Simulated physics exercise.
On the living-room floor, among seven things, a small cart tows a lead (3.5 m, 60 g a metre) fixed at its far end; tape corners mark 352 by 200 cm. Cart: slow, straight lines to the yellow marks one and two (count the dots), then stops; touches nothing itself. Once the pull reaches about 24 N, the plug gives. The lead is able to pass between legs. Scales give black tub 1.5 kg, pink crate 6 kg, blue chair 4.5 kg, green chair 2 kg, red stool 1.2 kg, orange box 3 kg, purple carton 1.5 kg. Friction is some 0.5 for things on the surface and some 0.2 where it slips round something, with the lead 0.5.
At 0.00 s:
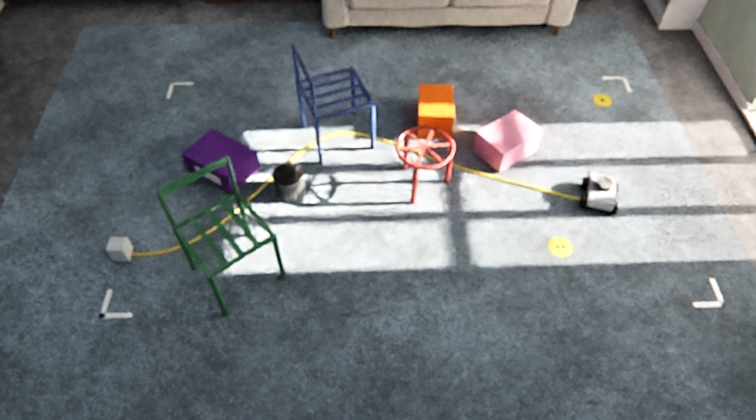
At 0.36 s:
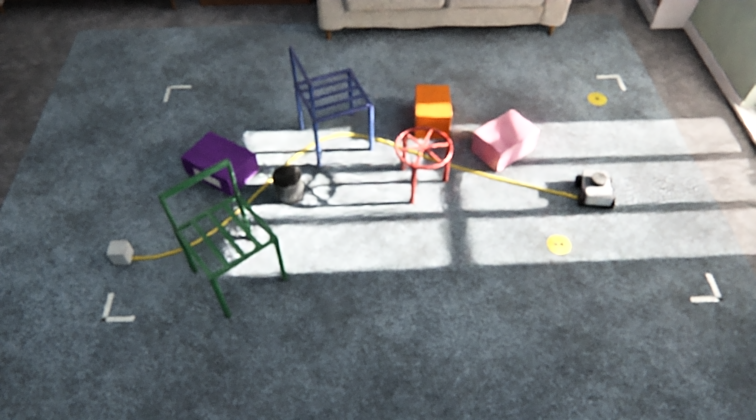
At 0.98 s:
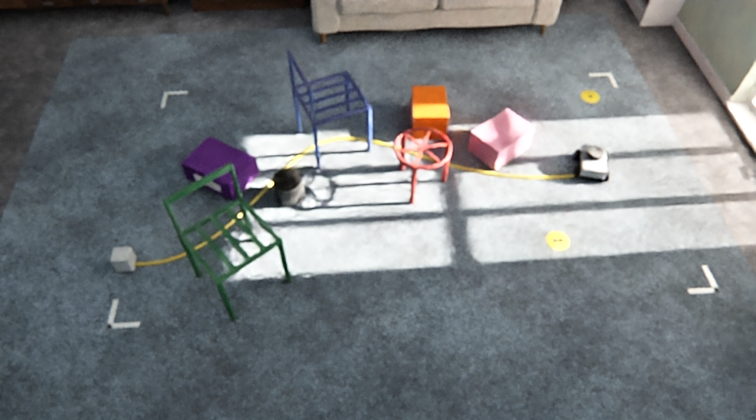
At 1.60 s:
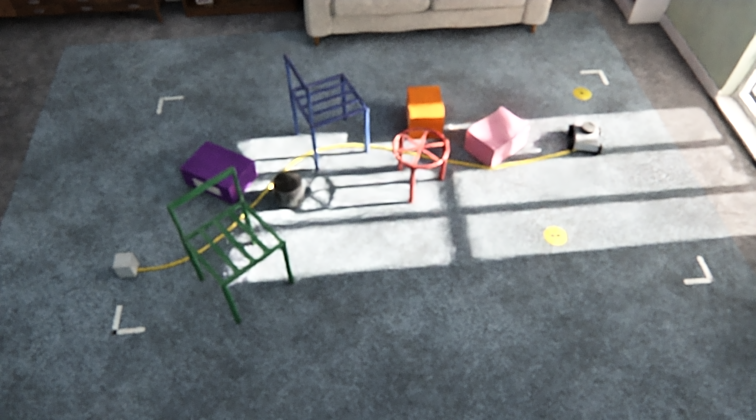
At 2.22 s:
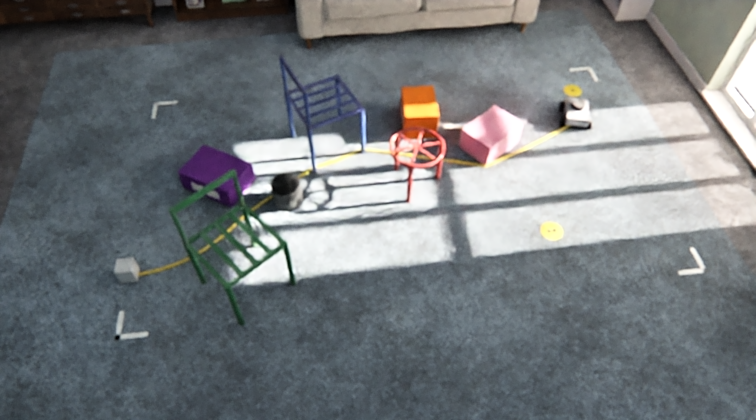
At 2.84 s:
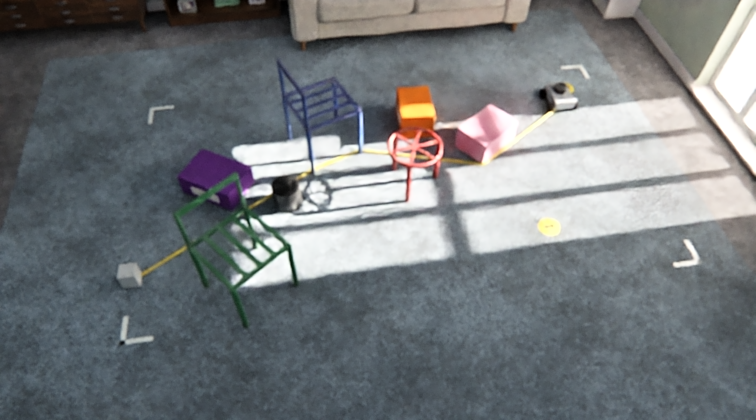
We see a small cart on a blue rug, trailing a yellow lead among chairs, a red stool and coloured boxes; it moves away up the right side, then veers left past a yellow dot, drawing the lead against the pink crate.
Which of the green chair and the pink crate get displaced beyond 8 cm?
Green chair: Not displaced. Pink crate: Displaced.
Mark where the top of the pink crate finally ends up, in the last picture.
The top finishes roughly at pixel (548, 61) of the last view.
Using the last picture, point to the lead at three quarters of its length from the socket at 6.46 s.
(467, 126) or so.
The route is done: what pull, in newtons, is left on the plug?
Roughly 0 N.
At 4.1 s, cart at (562, 109), lead slack at the fixed end; pink crate lifted 14 cm.
At 5.3 s, cart at (558, 146), lead slack at the fixed end; pink crate on its side, 105 cm off its start.
At 6.5 s, cart at (554, 188), lead slack at the fixed end; pink crate on its side, 105 cm off its start at (548, 61).
At 7.7 s, cart at (549, 225), lead slack at the fixed end; pink crate on its side, 105 cm off its start.
At 8.1 s, cart at (549, 225), lead slack at the fixed end; pink crate on its side, 105 cm off its start at (548, 61), green chair 0 cm off its start at (239, 245).
